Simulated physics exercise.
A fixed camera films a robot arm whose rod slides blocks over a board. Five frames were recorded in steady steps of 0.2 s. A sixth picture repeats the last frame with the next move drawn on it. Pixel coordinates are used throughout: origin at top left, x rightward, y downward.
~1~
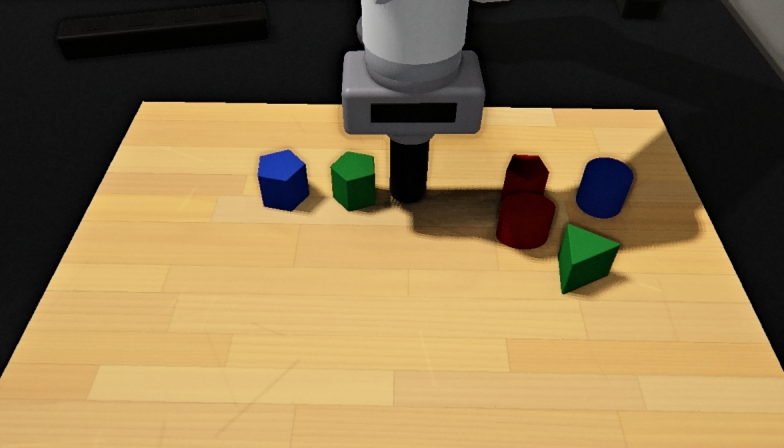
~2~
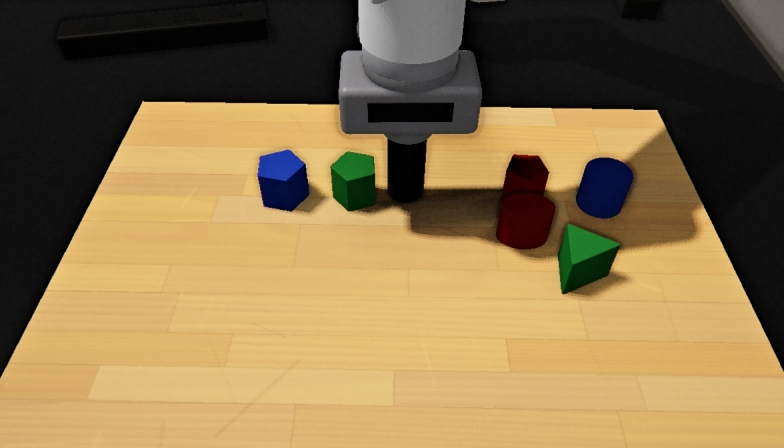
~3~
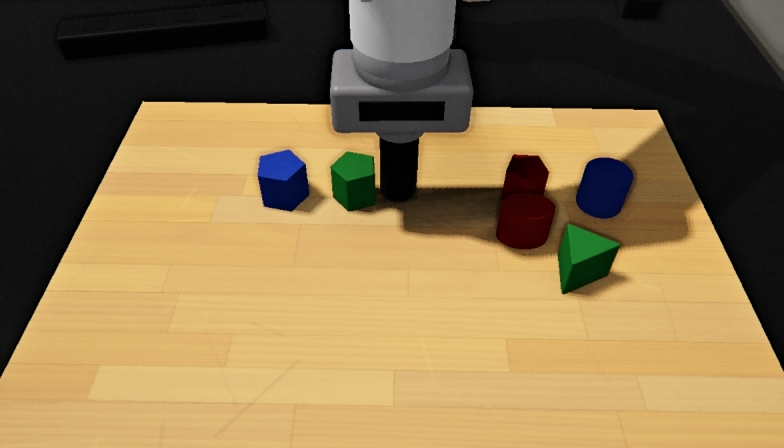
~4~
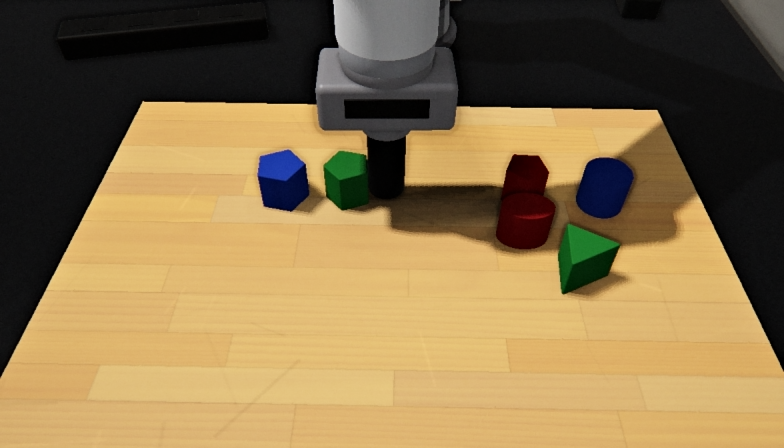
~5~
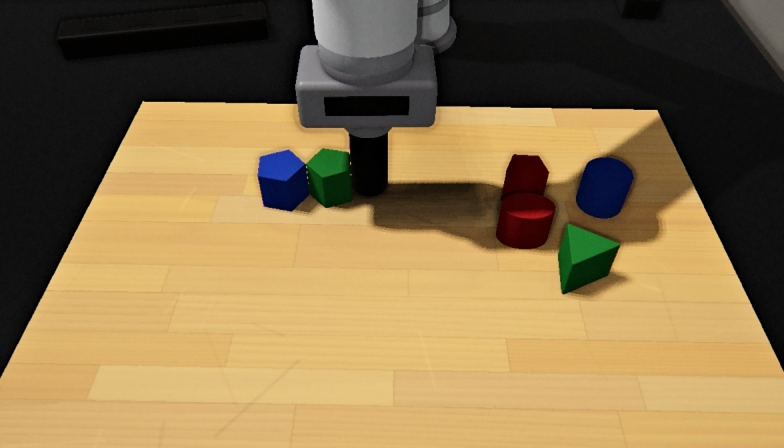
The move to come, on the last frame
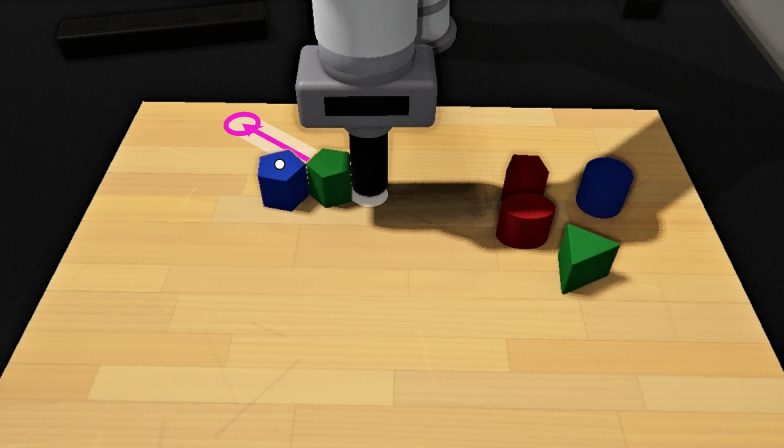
To begin with, a robot arm holds a dark rod upright on a wooden table, right of a green and a blue pentagonal block, with red, blue and green shapes farther right. The rod slides slightly left to the green block, then pushes it a short way left, up against the blue one.
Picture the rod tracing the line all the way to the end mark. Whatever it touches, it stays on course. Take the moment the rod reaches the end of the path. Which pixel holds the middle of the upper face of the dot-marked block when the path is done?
For the centre of its top, I'd go with (243, 169).
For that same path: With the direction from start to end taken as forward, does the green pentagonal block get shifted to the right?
No.
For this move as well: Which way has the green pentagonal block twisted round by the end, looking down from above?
Seen from overhead, it turns anticlockwise.
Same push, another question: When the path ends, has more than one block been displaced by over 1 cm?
Yes.
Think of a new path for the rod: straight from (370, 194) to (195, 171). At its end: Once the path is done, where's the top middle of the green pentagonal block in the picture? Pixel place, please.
Just about (144, 152).
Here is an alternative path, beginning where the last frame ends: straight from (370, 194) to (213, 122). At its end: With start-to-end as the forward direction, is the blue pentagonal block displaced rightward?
Short answer: No.
The line goes straight from (370, 194) to (242, 124); the dot is on the blue pentagonal block.
What follows on the original path. One third of the way, rod at (322, 160); blue pentagonal block at (244, 169), turned 15° anticlockwise; green pentagonal block at (281, 148), turned 50° anticlockwise.
Two thirds of the way, rod at (280, 137); blue pentagonal block at (243, 169), turned 15° anticlockwise; green pentagonal block at (270, 146), turned 85° anticlockwise.
At the end, rod at (240, 116); blue pentagonal block at (243, 169), turned 15° anticlockwise; green pentagonal block at (270, 146), turned 85° anticlockwise.
